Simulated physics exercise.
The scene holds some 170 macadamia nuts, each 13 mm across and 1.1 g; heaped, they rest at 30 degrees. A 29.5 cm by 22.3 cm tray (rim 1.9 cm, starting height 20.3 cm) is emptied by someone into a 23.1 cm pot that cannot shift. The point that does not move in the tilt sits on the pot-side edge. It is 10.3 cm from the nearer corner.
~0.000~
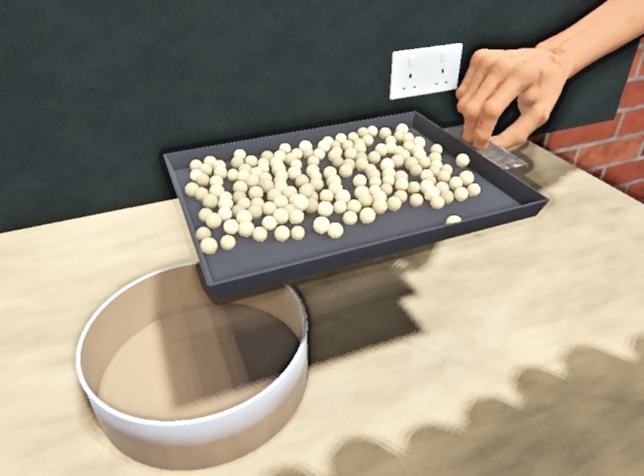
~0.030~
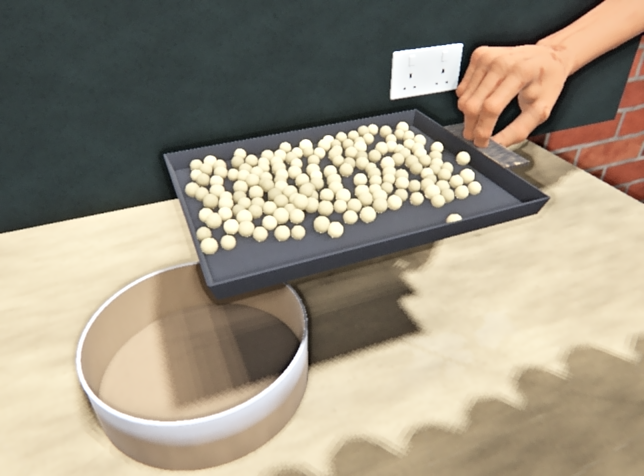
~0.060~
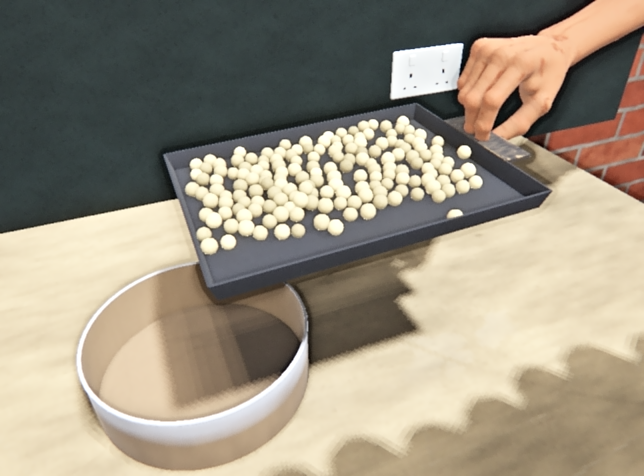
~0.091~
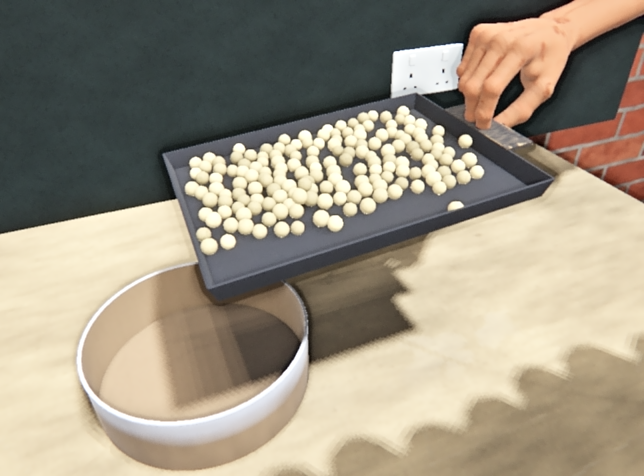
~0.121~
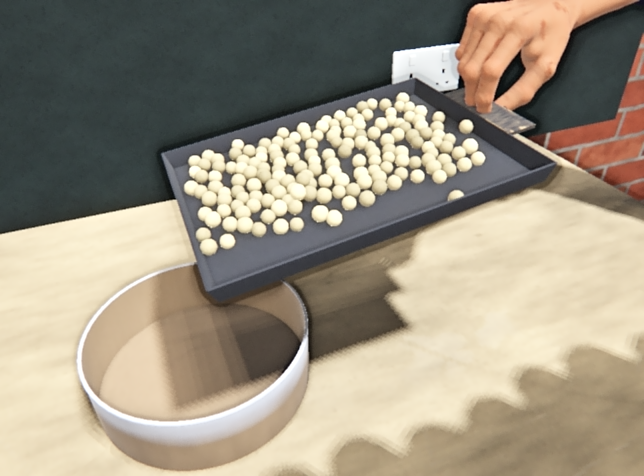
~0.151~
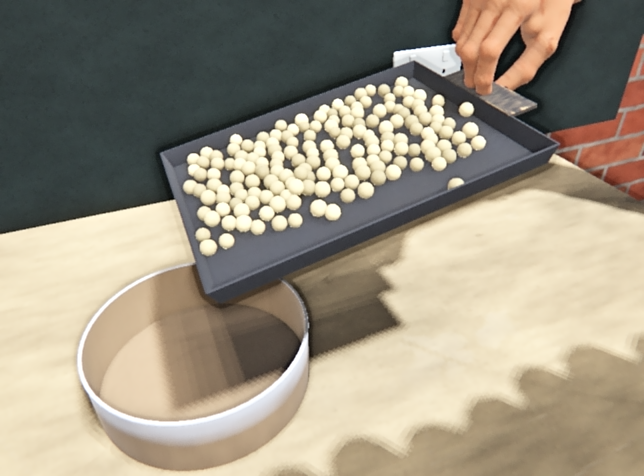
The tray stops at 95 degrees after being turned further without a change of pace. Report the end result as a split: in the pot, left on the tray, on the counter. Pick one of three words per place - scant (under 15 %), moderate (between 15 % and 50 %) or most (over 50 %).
My call is pot: Most, left on the tray: Scant, counter: Moderate.
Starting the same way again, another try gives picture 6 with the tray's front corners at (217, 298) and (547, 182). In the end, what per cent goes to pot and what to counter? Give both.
Pot 45; counter 55.
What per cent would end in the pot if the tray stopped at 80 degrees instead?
Around 65 %, I reckon.
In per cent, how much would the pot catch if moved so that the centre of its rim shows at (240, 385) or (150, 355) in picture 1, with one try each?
About 65 percent the first time and about 85 percent the second.
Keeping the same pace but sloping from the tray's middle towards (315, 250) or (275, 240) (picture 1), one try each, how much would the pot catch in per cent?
45 and 45 %.
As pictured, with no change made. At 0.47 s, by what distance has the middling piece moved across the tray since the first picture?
About 7 cm.
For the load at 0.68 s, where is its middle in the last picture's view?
Near pixel (176, 239).
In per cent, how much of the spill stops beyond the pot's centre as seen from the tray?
About 90 %.
After 0.47 s, tilt 53 degrees; the tray holds 100 %, the pot 0 %.
After 0.68 s, tilt 80 degrees; the tray holds 70 %, the pot 0 %.
After 1.01 s, tilt 95 degrees; the tray holds 0 %, the pot 60 %.
By 1.9 s all is still; pot 70 %, tray 0 %, counter 30 %.
